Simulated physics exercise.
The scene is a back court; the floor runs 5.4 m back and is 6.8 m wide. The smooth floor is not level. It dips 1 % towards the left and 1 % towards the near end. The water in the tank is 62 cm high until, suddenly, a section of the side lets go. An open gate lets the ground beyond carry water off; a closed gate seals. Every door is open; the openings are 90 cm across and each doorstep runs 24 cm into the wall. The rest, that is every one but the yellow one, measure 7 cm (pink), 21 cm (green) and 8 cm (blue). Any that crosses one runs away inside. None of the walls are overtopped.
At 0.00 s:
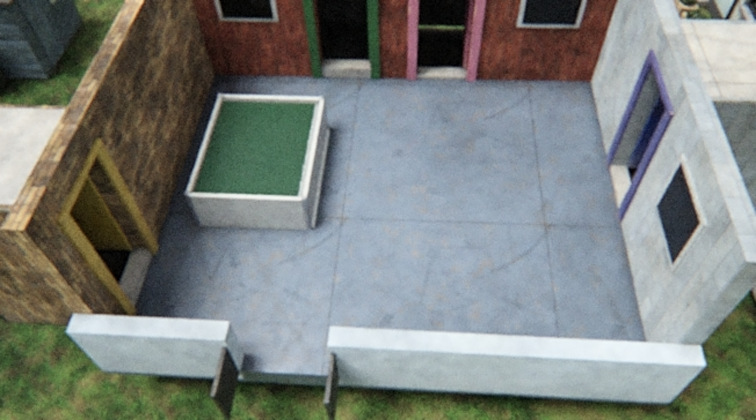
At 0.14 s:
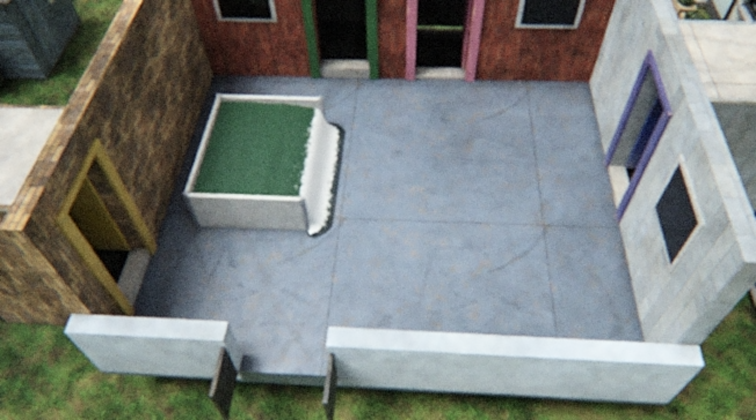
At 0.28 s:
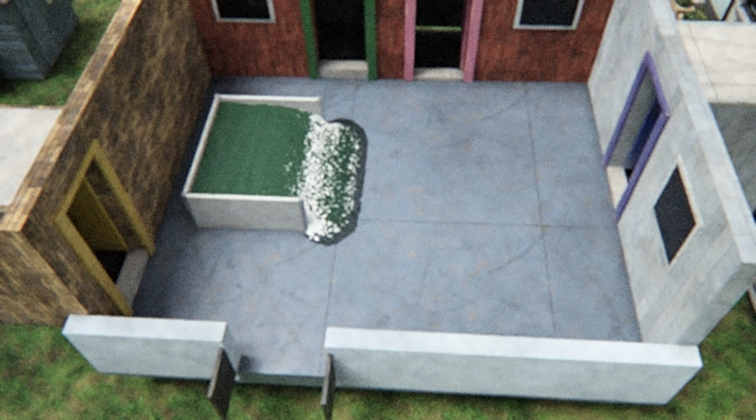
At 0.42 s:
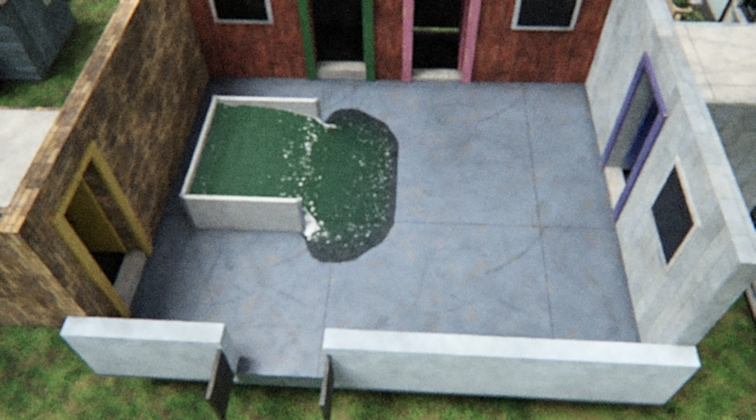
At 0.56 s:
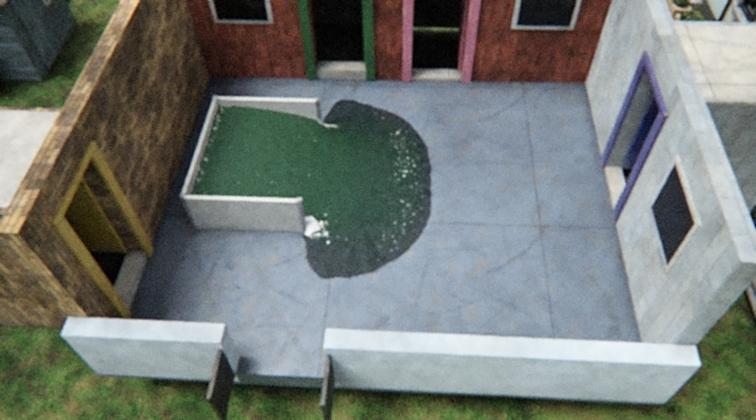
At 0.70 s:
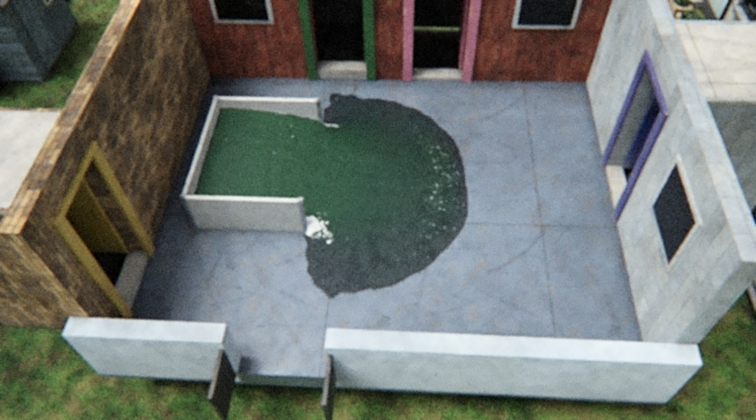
Green water sits still in a pale raised tank, then bursts through its right side in a white, foaming sheet onto the blue-grey floor of a walled court, seen from a fixed view high above. A brown wall with a yellow doorway stands left, green and pink doorways behind, a purple one right, and a gap in the low white front wall. The dark, rounded pool spreads rightward and nearer, flecked with foam.
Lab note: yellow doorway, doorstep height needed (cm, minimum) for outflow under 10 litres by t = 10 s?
Approx. 10 cm.
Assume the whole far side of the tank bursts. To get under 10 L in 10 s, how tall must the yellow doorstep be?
If so: Around 6.0 cm.
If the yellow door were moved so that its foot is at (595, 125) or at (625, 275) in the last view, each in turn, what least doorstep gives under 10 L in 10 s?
About 17 cm, then about 15 cm.
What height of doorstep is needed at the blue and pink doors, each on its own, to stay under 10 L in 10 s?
You'd want about 20 centimetres at blue and about 6.0 centimetres at pink.
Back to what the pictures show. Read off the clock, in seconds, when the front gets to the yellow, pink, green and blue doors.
Yellow 7.5 seconds, pink 1.4 seconds, green 1.2 seconds, blue 1.3 seconds.
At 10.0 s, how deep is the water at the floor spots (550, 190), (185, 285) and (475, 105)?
Going through the spots in order gives 2, 12 and 2 centimetres.
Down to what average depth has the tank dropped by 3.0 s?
Average depth: Approx. 12 cm.
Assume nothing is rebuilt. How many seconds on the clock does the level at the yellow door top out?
At roughly 8.5 s.
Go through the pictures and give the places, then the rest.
The first frame shows still water, 62 cm deep, in the tank at (260, 147); the yellow door at (118, 241) is dry.
In the second frame, the gap is at (314, 166), the front 0.3 m out at (325, 227); the back of the tank holds 62 cm.
In the third frame, the gap is at (312, 169), the front 0.7 m out at (352, 222); the back of the tank holds 62 cm.
In the fourth frame, the gap is at (311, 171), the front 1.2 m out at (386, 224); the back of the tank holds 58 cm.
In the fifth frame, the front is at (423, 216), 1.8 m from the gap at (311, 171); 4.8 m2 of floor is wet, 53 cm left at the back.
In the sixth frame, water pours out at (312, 171) and has run 2.3 m, to (461, 216); about 6 cm deep outside, 53 cm at the back; the yellow door at (114, 244), 3.0 m from the gap, is still 2.5 m from the nearest water.
After 1.4 s water covers 50 % of the floor, deepest (24 cm) near (319, 203); it has not reached the yellow door.
After 3.0 s water covers 65 % of the floor, deepest (32 cm) near (637, 359); it has not reached the yellow door.
After 10.0 s water covers 95 % of the floor, deepest (15 cm) near (118, 350); 12 cm at the yellow door, 0 litres in over its 17 cm doorstep.
At the yellow door as built, the water arrived by 7.7 s and peaked near 14 cm at 8.4 s.
With a doorstep of 9 cm, 15 litres would have come in within the 10 s; with 12.5 cm, 2 litres. So under 10 litres takes about 10 cm.
